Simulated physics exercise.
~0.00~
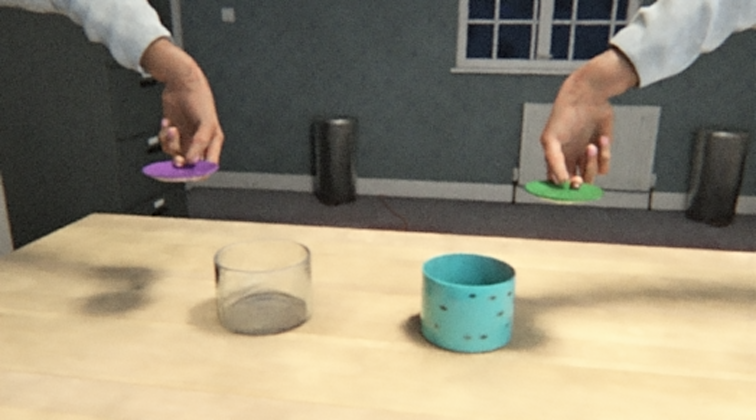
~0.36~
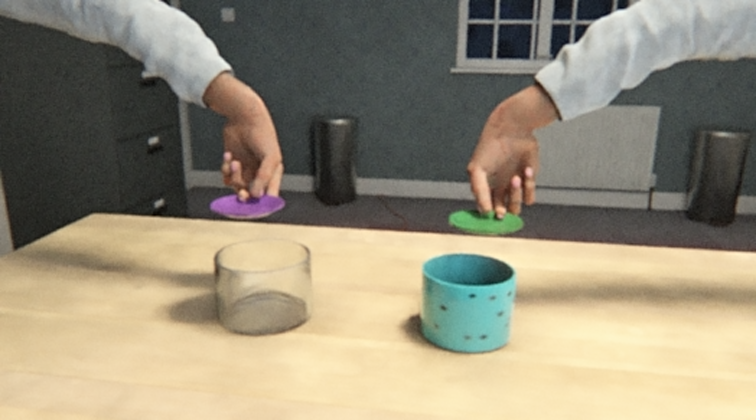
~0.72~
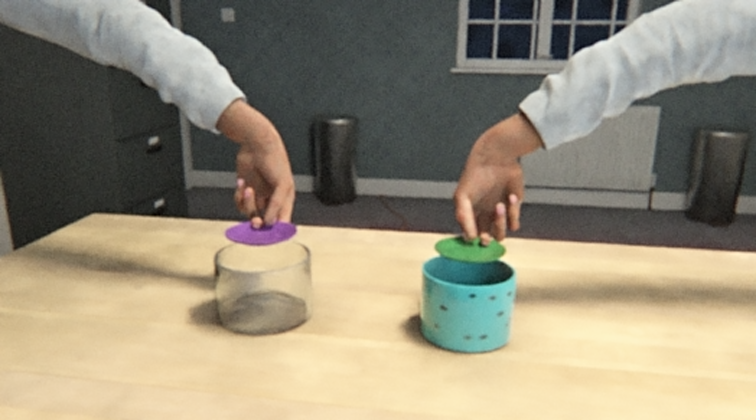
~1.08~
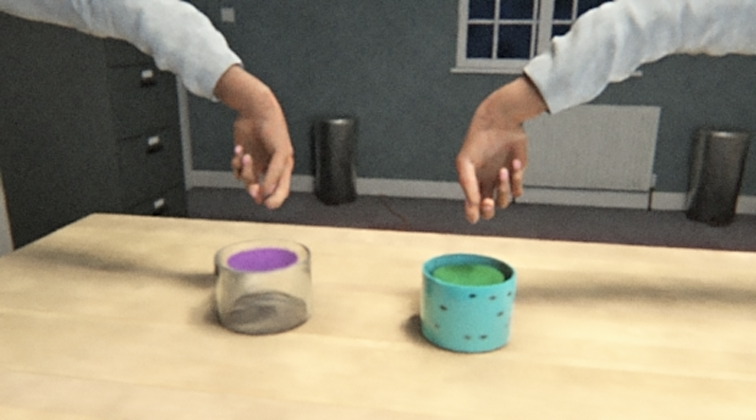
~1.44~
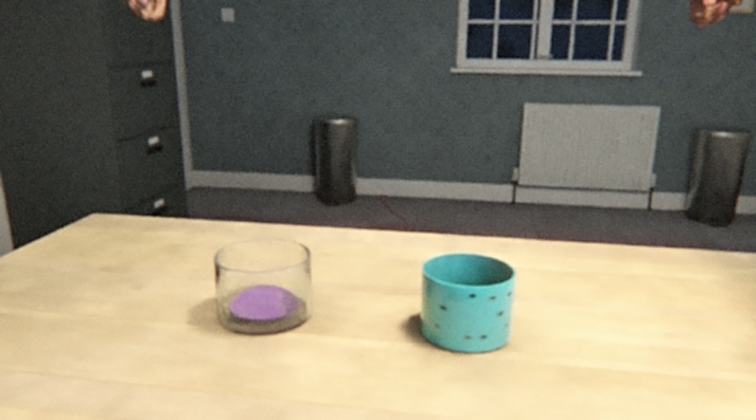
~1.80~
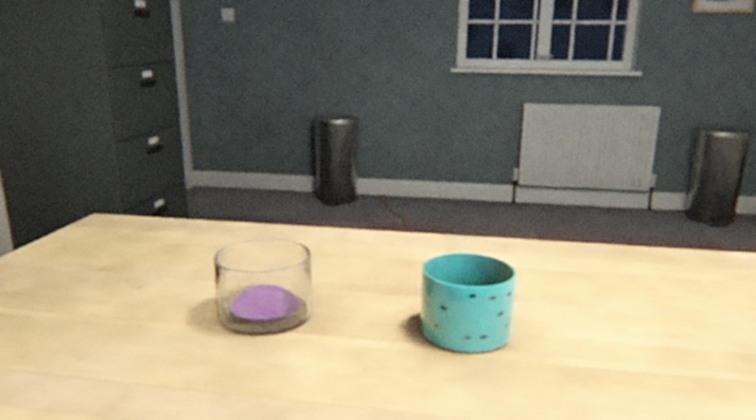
Two hands in pale blue sleeves hold thin discs, purple on the left and green on the right, above a light wooden table seen from slightly above in a dim blue-grey room with a window and radiator. Below them stand a clear glass container on the left and a speckled turquoise one on the right. The hands move inward and lower the discs over the openings, then let go and draw back. Both discs slip past the rims. The purple one comes to rest inside at the bottom of the glass, while the green one drops out of sight within the turquoise container.
